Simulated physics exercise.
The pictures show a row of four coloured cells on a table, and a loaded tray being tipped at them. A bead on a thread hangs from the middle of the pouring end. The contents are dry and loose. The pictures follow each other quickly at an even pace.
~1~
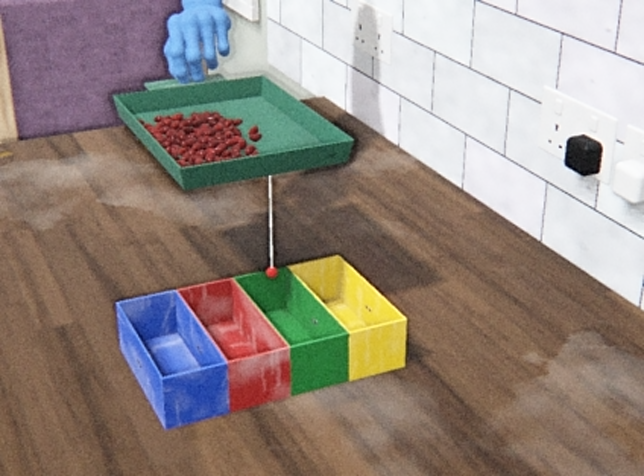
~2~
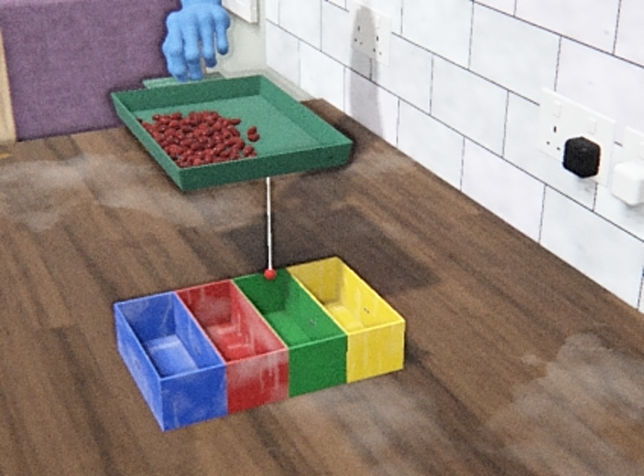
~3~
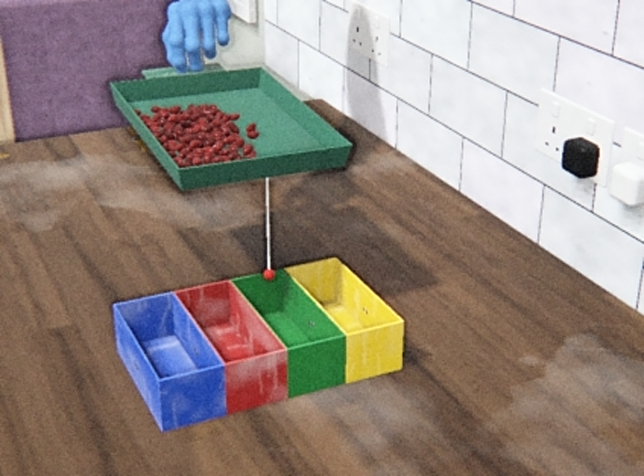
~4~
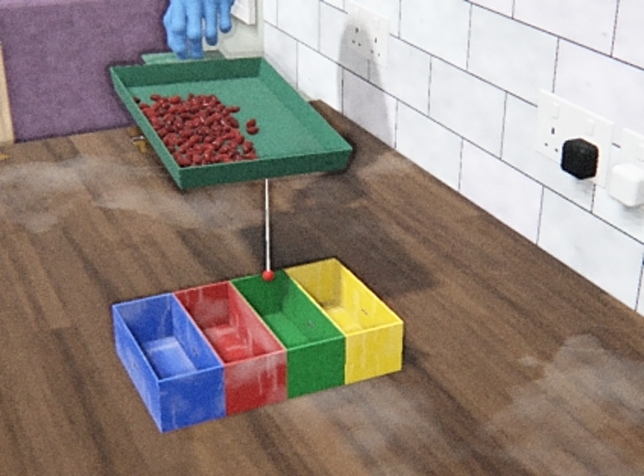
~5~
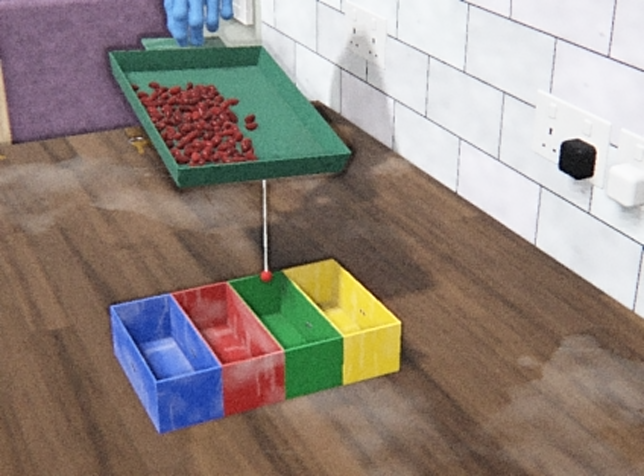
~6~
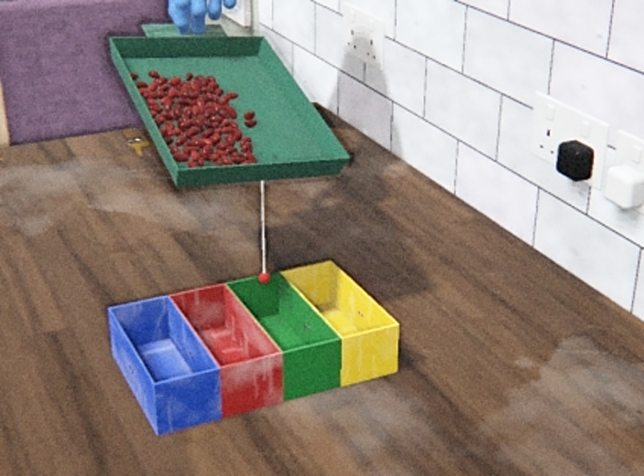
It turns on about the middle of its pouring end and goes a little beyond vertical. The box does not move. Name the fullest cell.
The yellow one ends fullest.
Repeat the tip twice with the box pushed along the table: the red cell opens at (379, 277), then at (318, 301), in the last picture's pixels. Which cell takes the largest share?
First the blue cell, then the red cell.
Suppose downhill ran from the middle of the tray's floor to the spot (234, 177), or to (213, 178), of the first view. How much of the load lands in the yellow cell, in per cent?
The first gives 0 %, the second 0 %.
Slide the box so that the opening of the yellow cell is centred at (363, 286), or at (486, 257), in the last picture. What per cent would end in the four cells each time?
About 90 and 50 per cent.
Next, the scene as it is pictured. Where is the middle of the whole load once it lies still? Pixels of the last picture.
At about (333, 348).
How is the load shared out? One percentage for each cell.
In per cent, blue cell 0, red cell 0, green cell 40 and yellow cell 50.
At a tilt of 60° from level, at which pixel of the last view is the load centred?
At about (265, 144).
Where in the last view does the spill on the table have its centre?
At about (439, 348).
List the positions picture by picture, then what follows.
Corners of the pouring end (184, 166) and (347, 139), level; middle of the load (201, 144), kidney beans; bead on its thread (272, 272); blue cell (196, 391); red cell (259, 375); green cell (320, 359); yellow cell (377, 345), in the first frame.
Corners of the pouring end (182, 167) and (346, 141), level; middle of the load (199, 144), in the second frame.
Corners of the pouring end (182, 167) and (345, 143), tipped barely, lowest at the right corner; middle of the load (198, 140), in the third frame.
Corners of the pouring end (183, 166) and (346, 147), tipped a little, lowest at the right corner; middle of the load (198, 134), in the fourth frame.
Corners of the pouring end (182, 166) and (345, 151), tipped a little, lowest at the right corner; middle of the load (196, 127), in the fifth frame.
Corners of the pouring end (181, 166) and (343, 155), tipped clearly, lowest at the right corner; middle of the load (195, 122); blue cell (188, 396); red cell (252, 380); green cell (312, 365); yellow cell (370, 350), in the sixth frame.
Just after the last frame, tray tipped steeply; almost all on the tray; just a few falling or outside the box.
A moment on, tray tipped right over; almost all on the tray; about a tenth in the yellow cell; just a few in the green cell; just a few falling or outside the box.
Further on, tray tipped past a quarter turn; roughly half in the yellow cell; roughly a third in the green cell; just a few in the red cell; about a tenth falling or outside the box.
When it is over, tray tipped past a quarter turn; roughly half in the yellow cell; roughly a third in the green cell; just a few in the red cell; not one in the blue cell; about a tenth outside the box.
